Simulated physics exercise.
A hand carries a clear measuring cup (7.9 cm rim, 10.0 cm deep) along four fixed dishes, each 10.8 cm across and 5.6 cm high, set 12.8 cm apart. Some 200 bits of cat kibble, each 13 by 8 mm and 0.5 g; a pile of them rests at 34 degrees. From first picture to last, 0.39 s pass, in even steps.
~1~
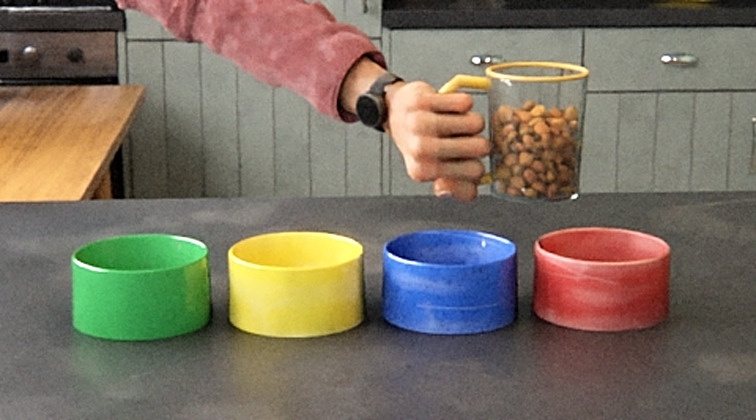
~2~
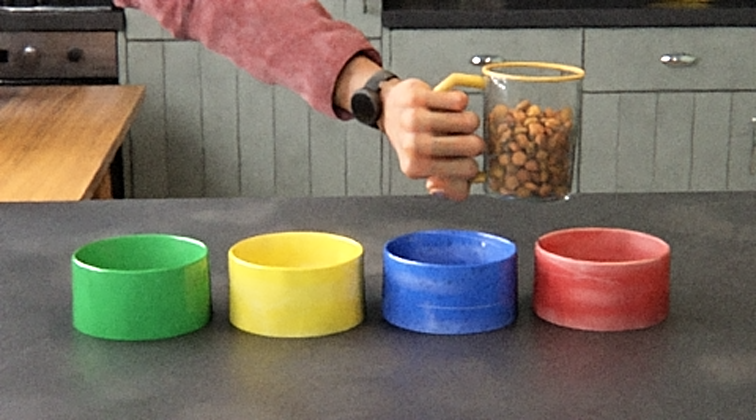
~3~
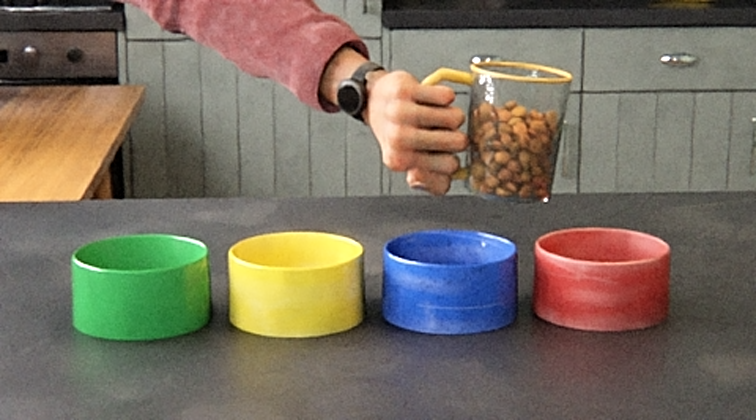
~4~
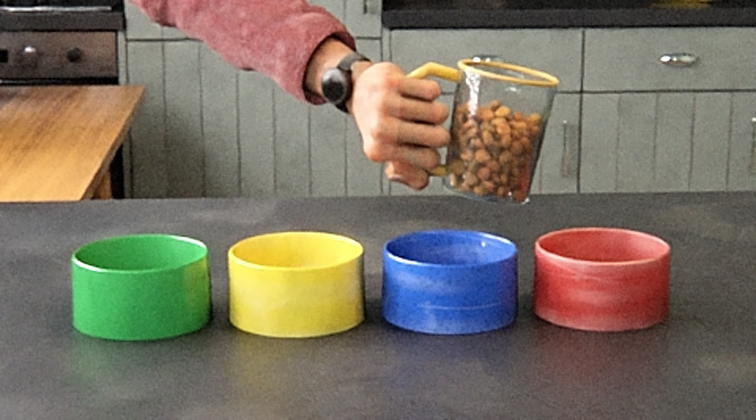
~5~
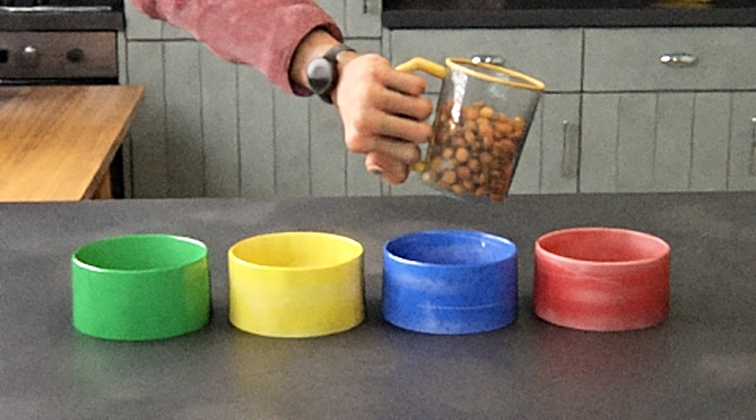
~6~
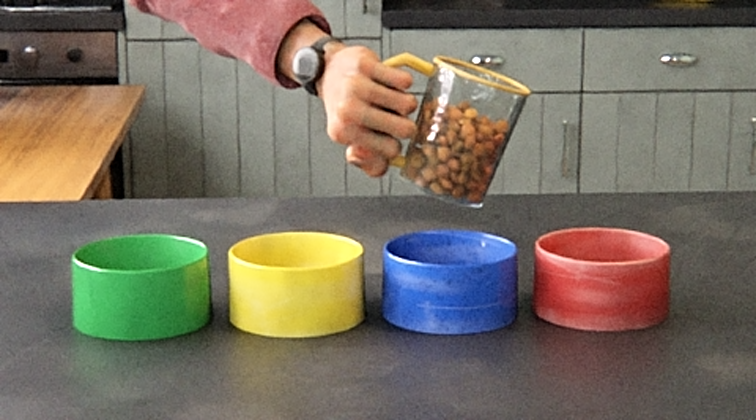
A hand held a clear measuring cup of brown cat kibble above a row of green, yellow, blue and red dishes, then moved it a little to the left while gradually tilting it to the right.
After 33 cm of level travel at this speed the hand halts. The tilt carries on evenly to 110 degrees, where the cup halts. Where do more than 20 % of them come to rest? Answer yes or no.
Red dish: No; blue dish: No; green dish: Yes; yellow dish: No; on the counter: Yes.
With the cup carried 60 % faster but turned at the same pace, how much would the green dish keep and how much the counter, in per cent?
Green 50, counter 40.
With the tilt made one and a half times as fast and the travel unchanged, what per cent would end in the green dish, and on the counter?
Then: Green 30; counter 10.
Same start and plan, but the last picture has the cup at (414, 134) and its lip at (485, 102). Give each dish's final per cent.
Red 0; blue 0; green 50; yellow 10.
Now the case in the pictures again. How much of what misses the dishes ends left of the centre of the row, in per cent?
Roughly 100 per cent.
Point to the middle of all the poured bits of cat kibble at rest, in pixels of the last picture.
At about (190, 305).
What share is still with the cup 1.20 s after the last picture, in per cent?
About 100 per cent.
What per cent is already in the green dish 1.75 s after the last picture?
Near 15 per cent so far.
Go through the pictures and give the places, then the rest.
In the first frame, cup at (536, 132), tilt 0 degrees, lip at (586, 71), moved 0.0 cm; middle of the pieces at (532, 152); red dish at (602, 246); blue dish at (450, 248); yellow dish at (297, 251); green dish at (141, 253).
In the second frame, cup at (530, 132), tilt 1 degrees, lip at (582, 73), moved 0.5 cm; middle of the pieces at (526, 152).
In the third frame, cup at (514, 132), tilt 6 degrees, lip at (570, 77), moved 1.8 cm; middle of the pieces at (509, 152).
In the fourth frame, cup at (497, 133), tilt 10 degrees, lip at (556, 81), moved 3.2 cm; middle of the pieces at (489, 152).
In the fifth frame, cup at (479, 133), tilt 15 degrees, lip at (542, 86), moved 4.7 cm; middle of the pieces at (470, 152).
In the sixth frame, cup at (461, 133), tilt 19 degrees, lip at (528, 91), moved 6.1 cm; middle of the pieces at (451, 152); red dish at (602, 246); blue dish at (450, 248); yellow dish at (297, 251); green dish at (141, 253).
Then, 0.72 s after the last picture, tilt 61 degrees; cup holds 100 %.
Then, 1.20 s after the last picture, tilt 90 degrees; cup holds 100 %.
Then, 1.75 s after the last picture, tilt 110 degrees; cup holds 70 %, green 15 %.
In the end, red 0 %, blue 0 %, green 50 %, yellow 5 %, counter 40 %, cup 5 %.
